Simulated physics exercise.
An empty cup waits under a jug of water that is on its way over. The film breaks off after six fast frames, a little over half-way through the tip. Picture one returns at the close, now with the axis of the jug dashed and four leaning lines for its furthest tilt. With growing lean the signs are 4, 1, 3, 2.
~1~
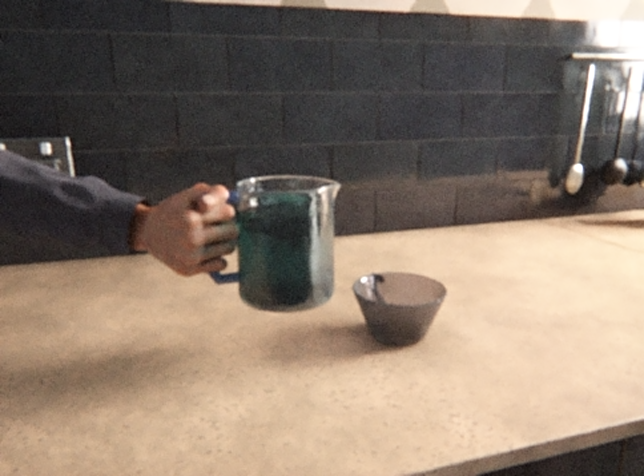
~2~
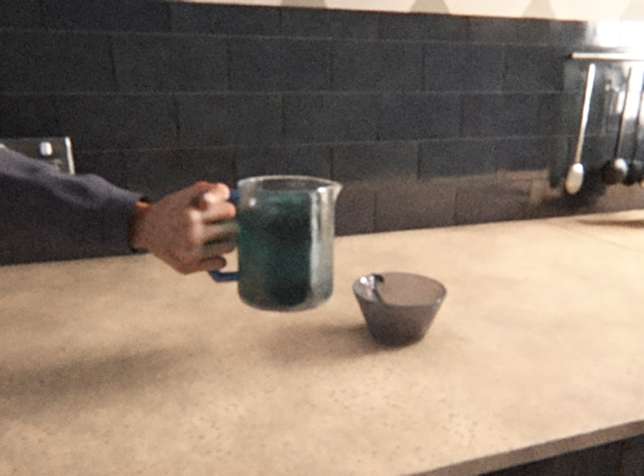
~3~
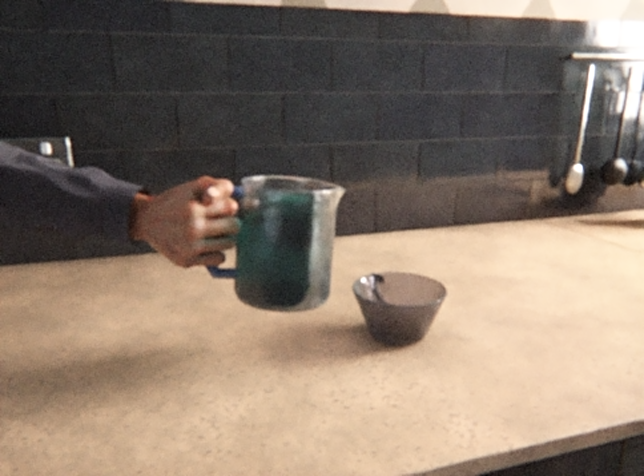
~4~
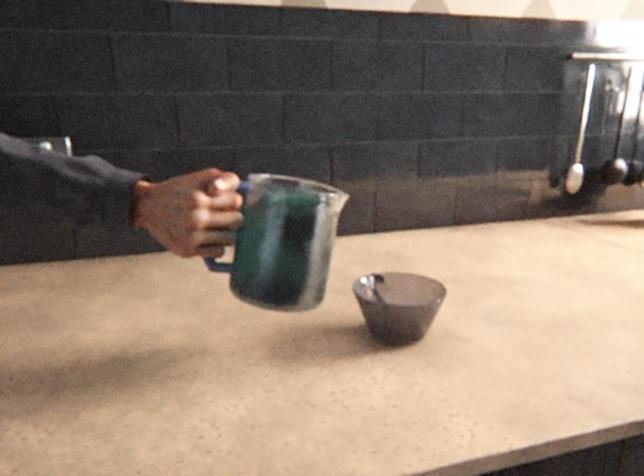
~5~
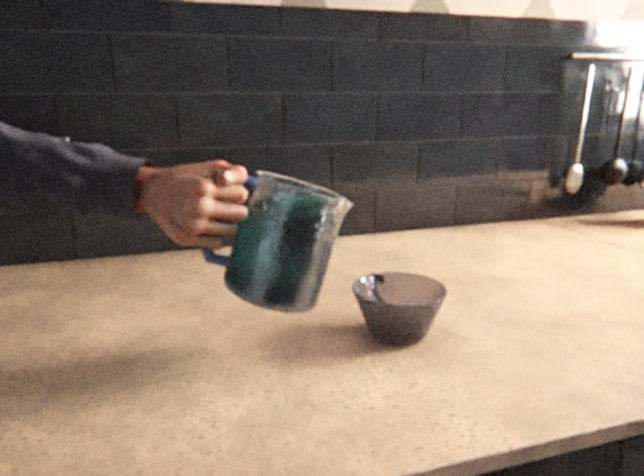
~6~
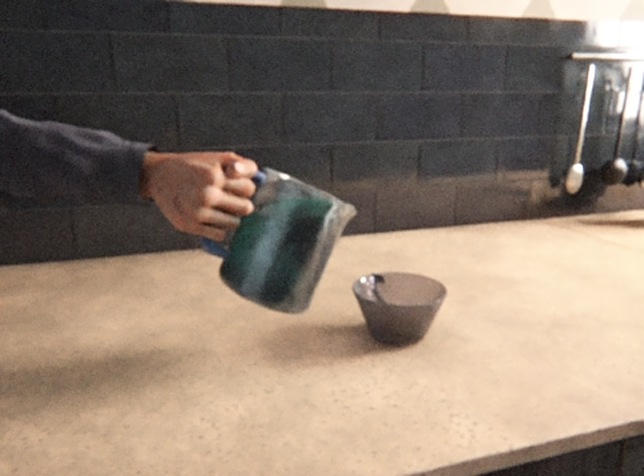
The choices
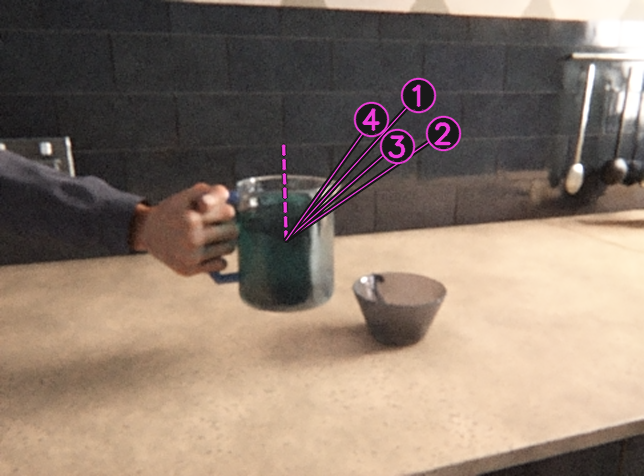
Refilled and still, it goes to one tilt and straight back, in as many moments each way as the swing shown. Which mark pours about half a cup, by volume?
3.
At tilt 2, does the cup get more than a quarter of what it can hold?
Yes.
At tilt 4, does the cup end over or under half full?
Under half.
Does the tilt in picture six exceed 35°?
No, it does not.
On the marked copy, 1 at (406, 108); 2 at (428, 142); 3 at (382, 155); 4 at (362, 133).
With 1, the cup ends with about 34 % of what it can hold.
With 2, the cup ends with about 67 % of what it can hold; 3 % of the water is spilt.
With 3, the cup ends with about 49 % of what it can hold.
With 4, the cup ends with about 19 % of what it can hold.
